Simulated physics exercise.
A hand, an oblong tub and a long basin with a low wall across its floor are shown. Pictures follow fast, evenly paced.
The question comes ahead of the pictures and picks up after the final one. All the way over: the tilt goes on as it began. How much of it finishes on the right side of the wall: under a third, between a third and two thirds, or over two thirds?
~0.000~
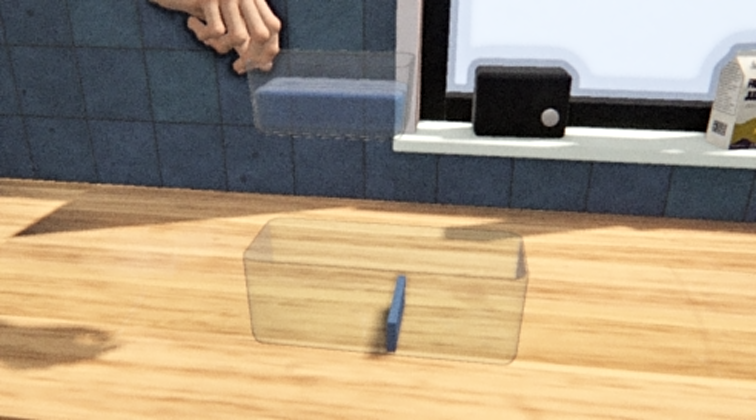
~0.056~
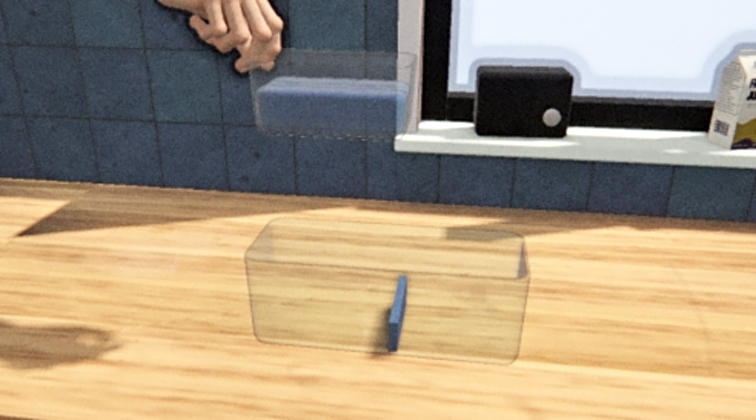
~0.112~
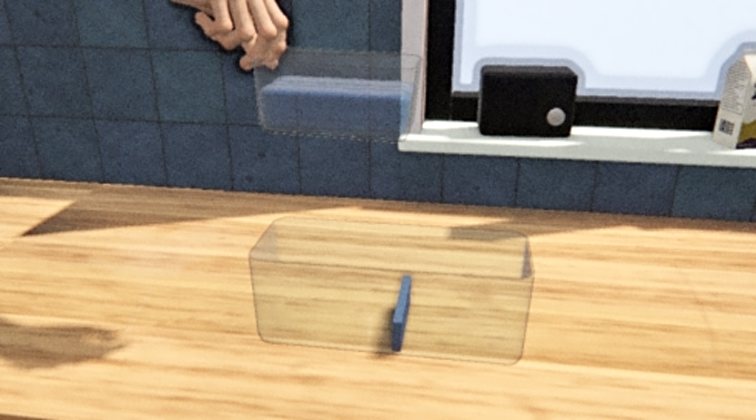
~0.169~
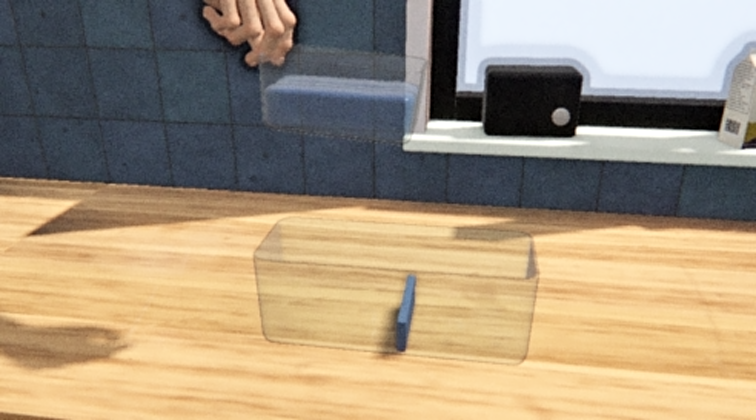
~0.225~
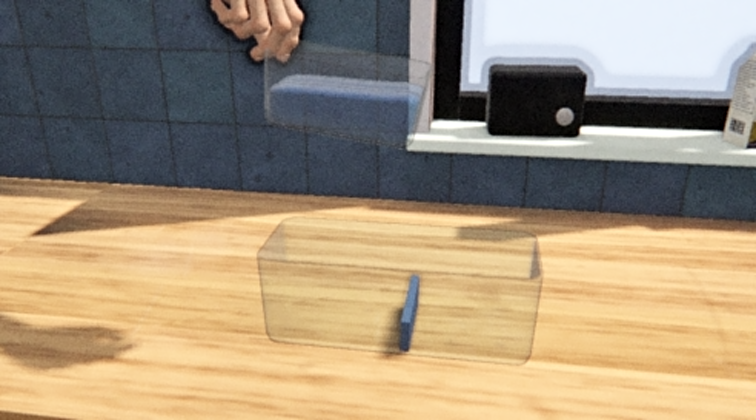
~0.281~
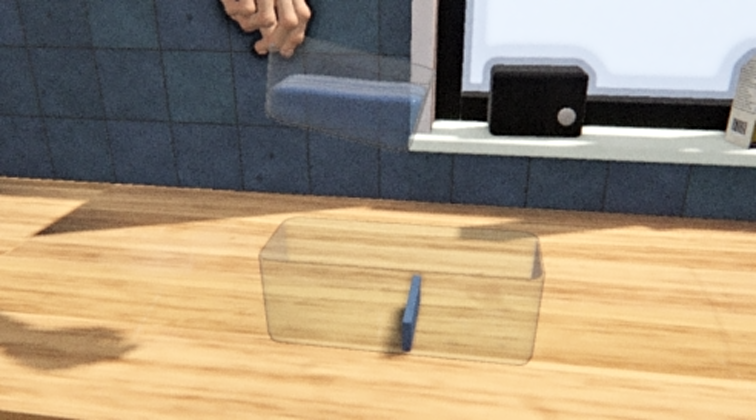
Over two thirds.
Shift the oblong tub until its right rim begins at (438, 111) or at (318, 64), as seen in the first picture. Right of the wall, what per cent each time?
In turn 90 % and 20 %.
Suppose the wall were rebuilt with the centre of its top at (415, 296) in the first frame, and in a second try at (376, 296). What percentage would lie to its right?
It works out to around 65 per cent for the first and around 90 per cent for the second.
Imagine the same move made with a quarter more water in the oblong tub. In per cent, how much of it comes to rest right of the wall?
It would be somewhere near 75 %.
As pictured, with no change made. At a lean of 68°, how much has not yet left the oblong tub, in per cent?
Roughly 50 percent.
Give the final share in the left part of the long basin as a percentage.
Roughly 10 per cent.
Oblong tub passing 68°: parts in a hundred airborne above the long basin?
Airborne fraction: Approx. 40 %.
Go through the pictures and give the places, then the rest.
In the first picture, tilt 0°; pouring edge (412, 62); surface from (264, 84) to (409, 89); the long basin's rim runs from (257, 238) to (525, 257); the wall's top is at (397, 298).
In the second picture, tilt 1°; pouring edge (414, 63); surface from (266, 83) to (410, 89).
In the third picture, tilt 2°; pouring edge (418, 64); surface from (270, 82) to (414, 90).
In the fourth picture, tilt 5°; pouring edge (424, 68); surface from (275, 83) to (418, 90).
In the fifth picture, tilt 8°; pouring edge (429, 73); surface from (278, 82) to (423, 91).
In the sixth picture, tilt 12°; pouring edge (432, 79); surface from (280, 82) to (426, 92).
A moment on, the oblong tub is tipped part way and 48 per cent is still to pour, 0 is left of the wall and 11 right of it.
Next, the oblong tub is tipped right over and 8 per cent is still to pour, 4 is left of the wall and 71 right of it.
Then the oblong tub is tipped right over and 0 per cent is still to pour, 12 is left of the wall and 81 right of it.
Later the oblong tub is tipped right over and 0 per cent is still to pour, 12 is left of the wall and 81 right of it.
Finally, 12 per cent lies left of the wall, 81 right of it and 7 outside.
